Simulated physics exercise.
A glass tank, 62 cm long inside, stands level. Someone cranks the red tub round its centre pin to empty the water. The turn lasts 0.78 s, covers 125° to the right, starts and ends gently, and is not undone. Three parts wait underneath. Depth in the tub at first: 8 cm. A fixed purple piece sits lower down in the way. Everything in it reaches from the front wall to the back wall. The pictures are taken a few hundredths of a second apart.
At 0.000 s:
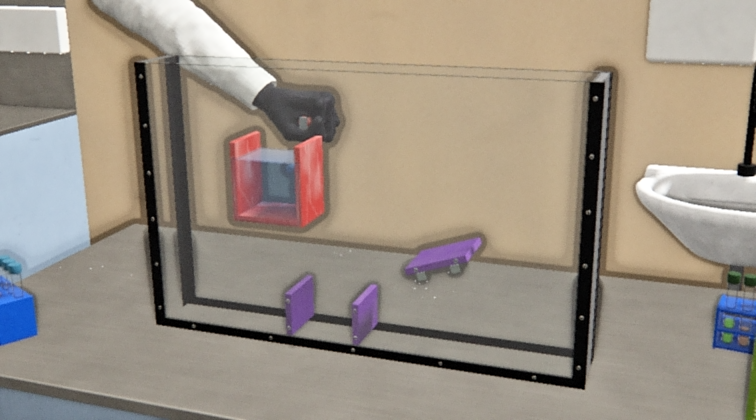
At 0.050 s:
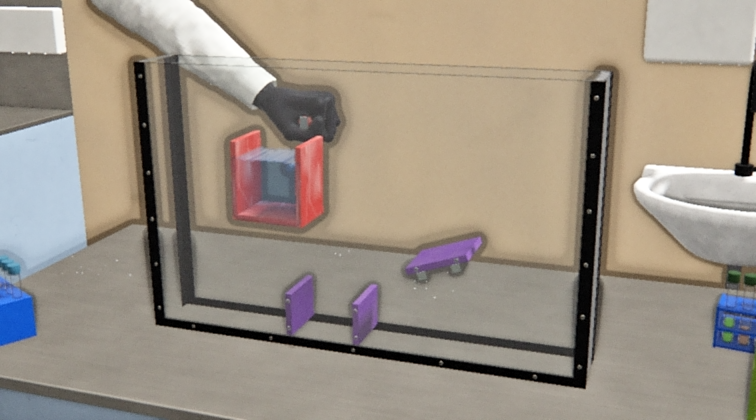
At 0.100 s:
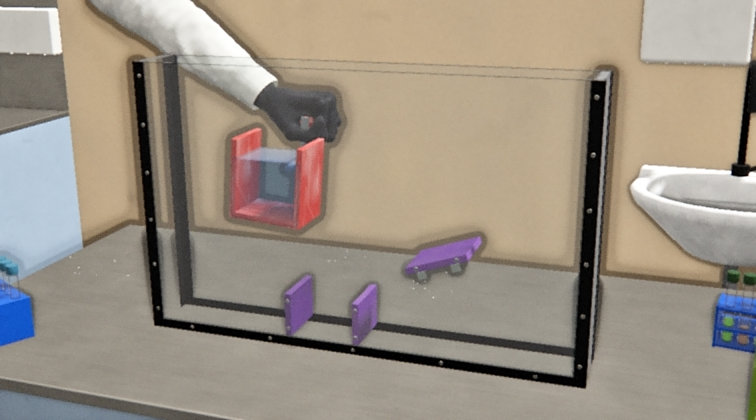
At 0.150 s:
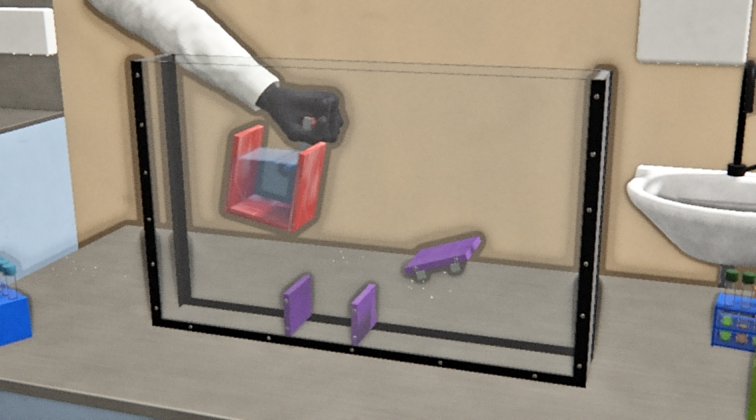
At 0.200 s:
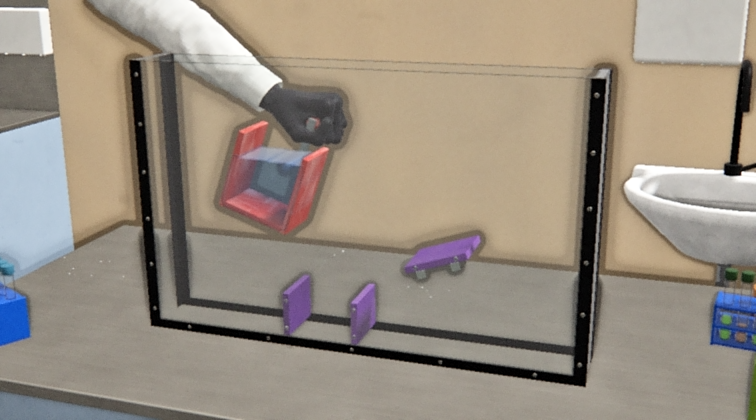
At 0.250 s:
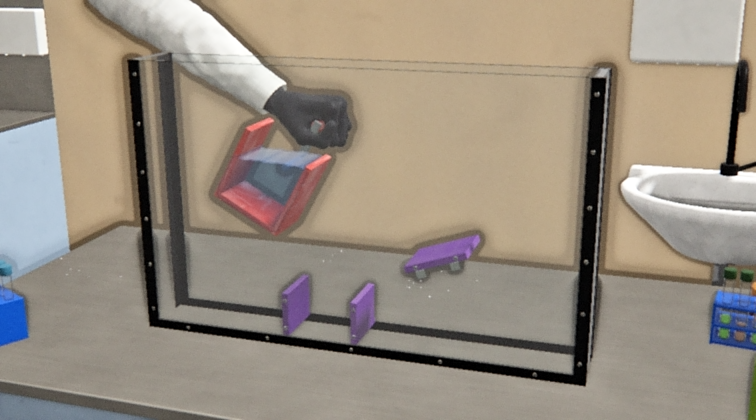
A red tub holding water, gripped by a black-gloved hand inside a glass tank, stays almost upright at first. It then rotates steadily to the right, leaning further over while the water inside shifts; below, two purple upright panels and a purple wheeled ramp stay still.
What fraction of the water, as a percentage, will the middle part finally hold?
Close to 45 per cent of it.
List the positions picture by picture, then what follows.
The tub leans 0°; its pouring lip is at (297, 149); the highest water is at (240, 161); divider tops at (288, 296) and (355, 306), in the first picture.
The tub leans 1°; its pouring lip is at (298, 149); the highest water is at (272, 163), in the second picture.
The tub leans 5°; its pouring lip is at (299, 152); the highest water is at (236, 160), in the third picture.
The tub leans 11°; its pouring lip is at (302, 156); the highest water is at (249, 161), in the fourth picture.
The tub leans 19°; its pouring lip is at (305, 161); the highest water is at (253, 161), in the fifth picture.
The tub leans 29°; its pouring lip is at (307, 170); the highest water is at (256, 162), in the sixth picture.
By 0.44 s the parts hold 0, 0 and 0 per cent, with 100 still above them.
By 0.68 s the parts hold 0, 30 and 25 per cent, with 45 still above them.
By 0.99 s the parts hold 8, 36 and 35 per cent, with 21 still above them.
At rest it is 11 per cent left, 46 middle, 43 right.
